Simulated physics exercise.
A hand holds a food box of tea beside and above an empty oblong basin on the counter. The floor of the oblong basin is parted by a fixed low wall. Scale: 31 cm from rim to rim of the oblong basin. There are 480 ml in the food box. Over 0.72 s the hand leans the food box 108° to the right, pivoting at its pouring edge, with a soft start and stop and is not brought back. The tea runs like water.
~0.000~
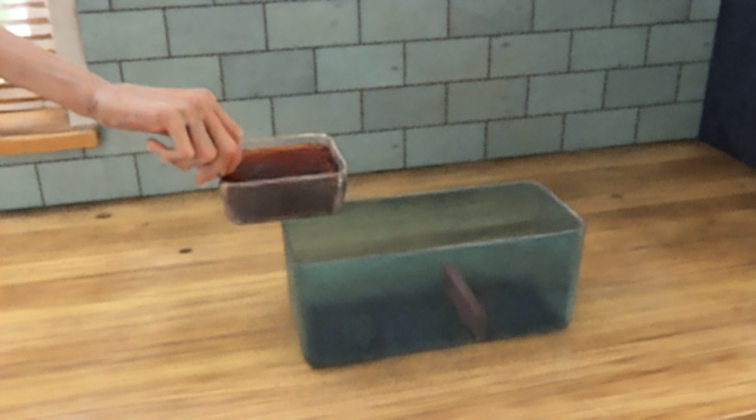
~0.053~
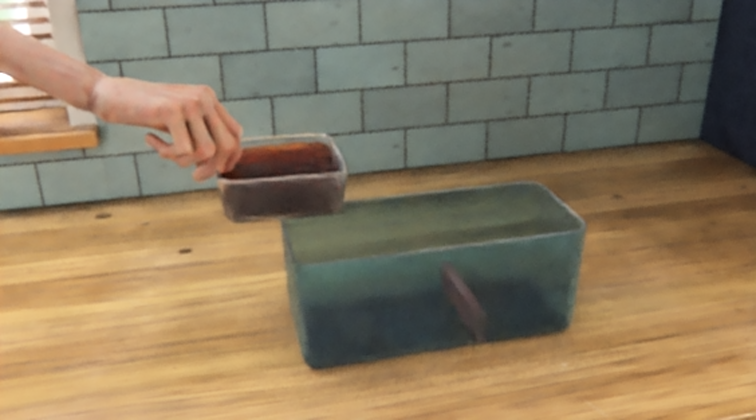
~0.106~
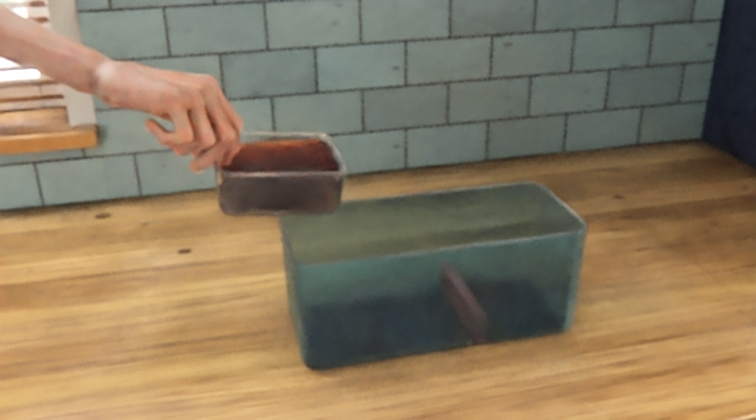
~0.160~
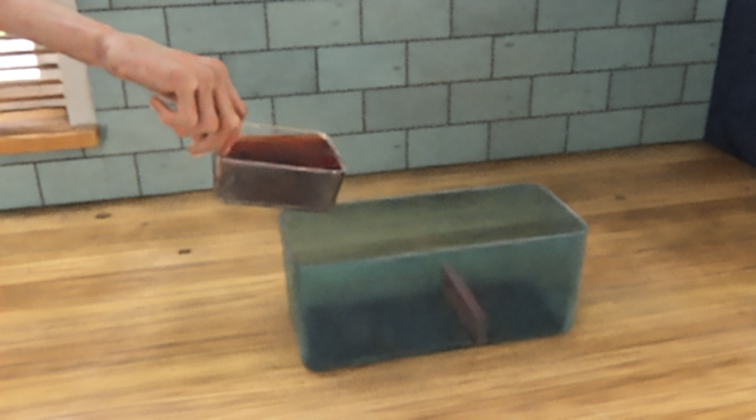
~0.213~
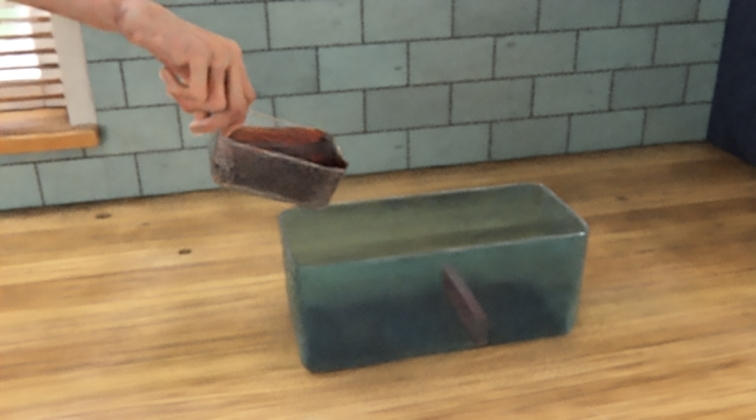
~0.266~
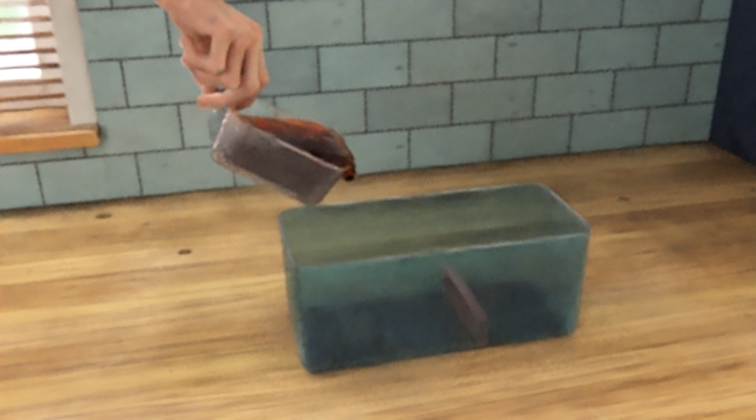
A hand holding a small container of reddish-brown tea above the left end of a glassy oblong basin on a wooden counter slowly leans it to the right, and the tea begins slipping over its lower right edge.
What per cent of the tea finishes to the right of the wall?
About 17 per cent.
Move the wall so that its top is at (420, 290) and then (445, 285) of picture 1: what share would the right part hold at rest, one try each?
In turn about 65 and 30 per cent.
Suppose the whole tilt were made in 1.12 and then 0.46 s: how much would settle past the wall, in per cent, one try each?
In turn about 10 and 20 per cent.
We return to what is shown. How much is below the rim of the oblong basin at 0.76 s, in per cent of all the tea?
Some 94 per cent.
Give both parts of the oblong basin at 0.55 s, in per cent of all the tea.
Left about 42, right about 0.
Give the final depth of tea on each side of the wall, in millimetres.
Left about 16 mm, right about 6 mm.
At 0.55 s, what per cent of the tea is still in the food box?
Some 9 per cent.
After 0.55 s the tilt is 94° and 9 per cent is still to pour, 42 is left of the wall and 0 right of it.
After 0.76 s the tilt is 108° and 0 per cent is still to pour, 86 is left of the wall and 9 right of it.
After 0.98 s the tilt is 108° and 0 per cent is still to pour, 81 is left of the wall and 11 right of it.
After 1.22 s the tilt is 108° and 0 per cent is still to pour, 82 is left of the wall and 13 right of it.
In the end 78 per cent lies left of the wall, 17 right of it and 6 outside.
